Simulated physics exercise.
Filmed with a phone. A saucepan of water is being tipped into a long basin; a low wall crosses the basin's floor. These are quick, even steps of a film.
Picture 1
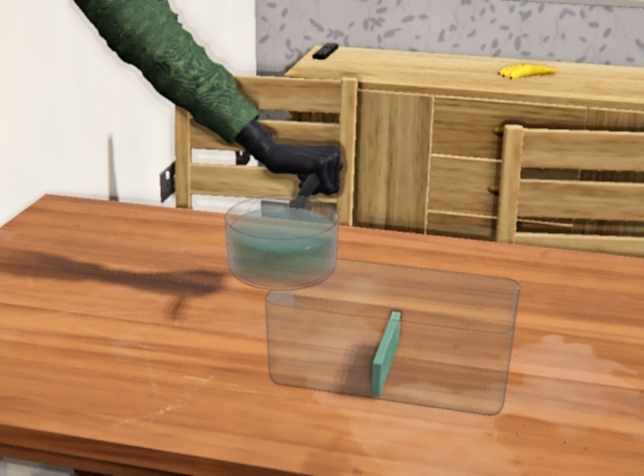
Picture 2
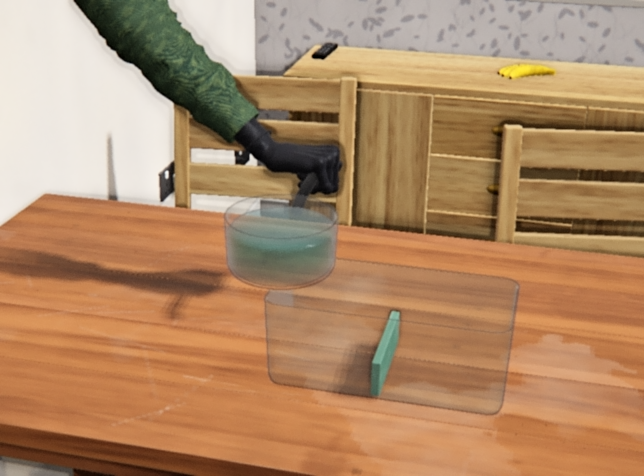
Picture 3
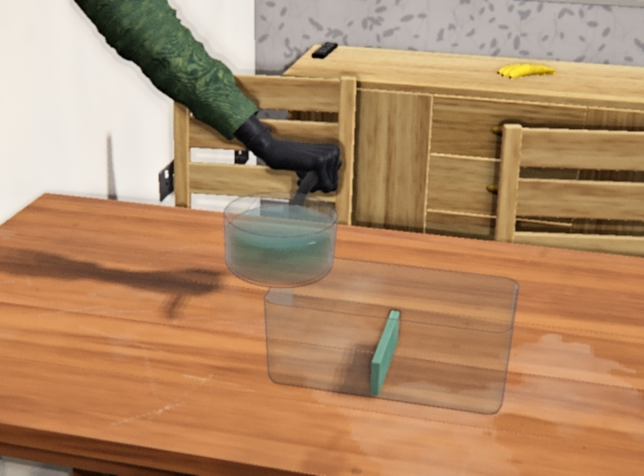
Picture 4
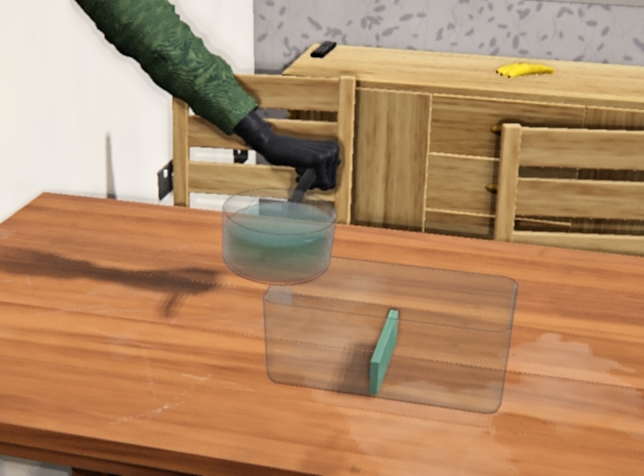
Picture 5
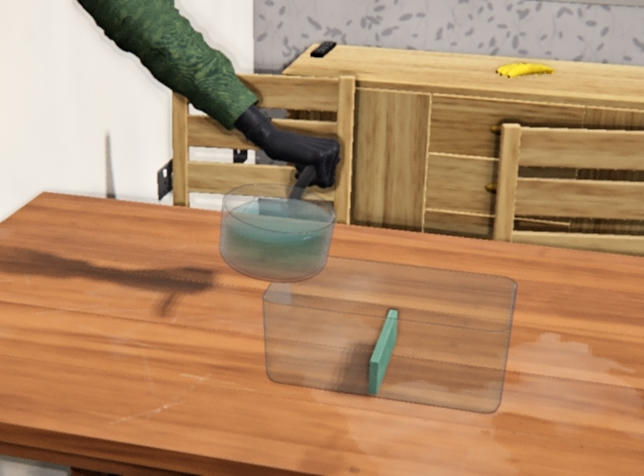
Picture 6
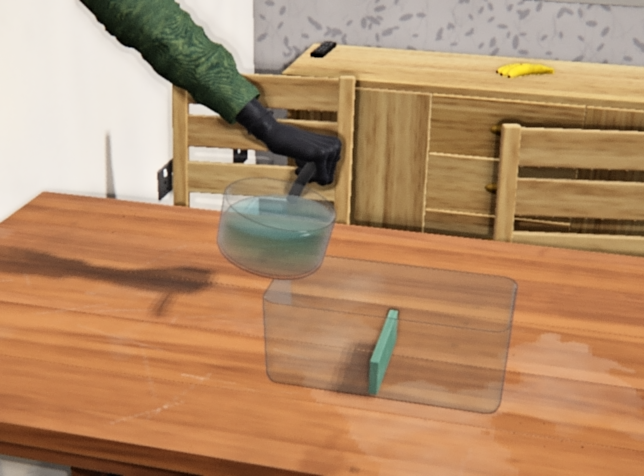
A clear round pan of bluish-green water, held by a black-gloved hand in a green sleeve, starts out level above a wooden table, beside a transparent basin with a low green wall inside. Slowly the hand tilts it slightly toward the right, its left side rising a little, the water still inside.
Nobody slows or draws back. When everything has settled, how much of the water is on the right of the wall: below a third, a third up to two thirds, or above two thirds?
The right side ends up with above two thirds of it.
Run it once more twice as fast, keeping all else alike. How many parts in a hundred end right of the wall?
I'd put it at some 75 percent.
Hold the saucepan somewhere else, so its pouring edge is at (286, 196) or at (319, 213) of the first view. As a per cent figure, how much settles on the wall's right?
10 % and 60 %.
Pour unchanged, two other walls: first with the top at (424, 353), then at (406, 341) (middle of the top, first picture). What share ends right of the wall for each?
About 25 and 55 per cent.
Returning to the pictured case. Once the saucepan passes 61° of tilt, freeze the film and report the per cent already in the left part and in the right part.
Left: 5 %. Right: 5 %.
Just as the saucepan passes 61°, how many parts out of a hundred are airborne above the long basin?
It works out to about 25 percent.
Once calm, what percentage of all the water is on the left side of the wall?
I'd put it at around 15 %.
A moment on, the tilt is 61° and 63 per cent is still to pour, 6 is left of the wall and 5 right of it.
Next, the tilt is 92° and 14 per cent is still to pour, 8 is left of the wall and 66 right of it.
Then the tilt is 99° and 1 per cent is still to pour, 11 is left of the wall and 86 right of it.
Later the tilt is 99° and 0 per cent is still to pour, 13 is left of the wall and 87 right of it.
Finally, 13 per cent lies left of the wall, 87 right of it and 0 outside.
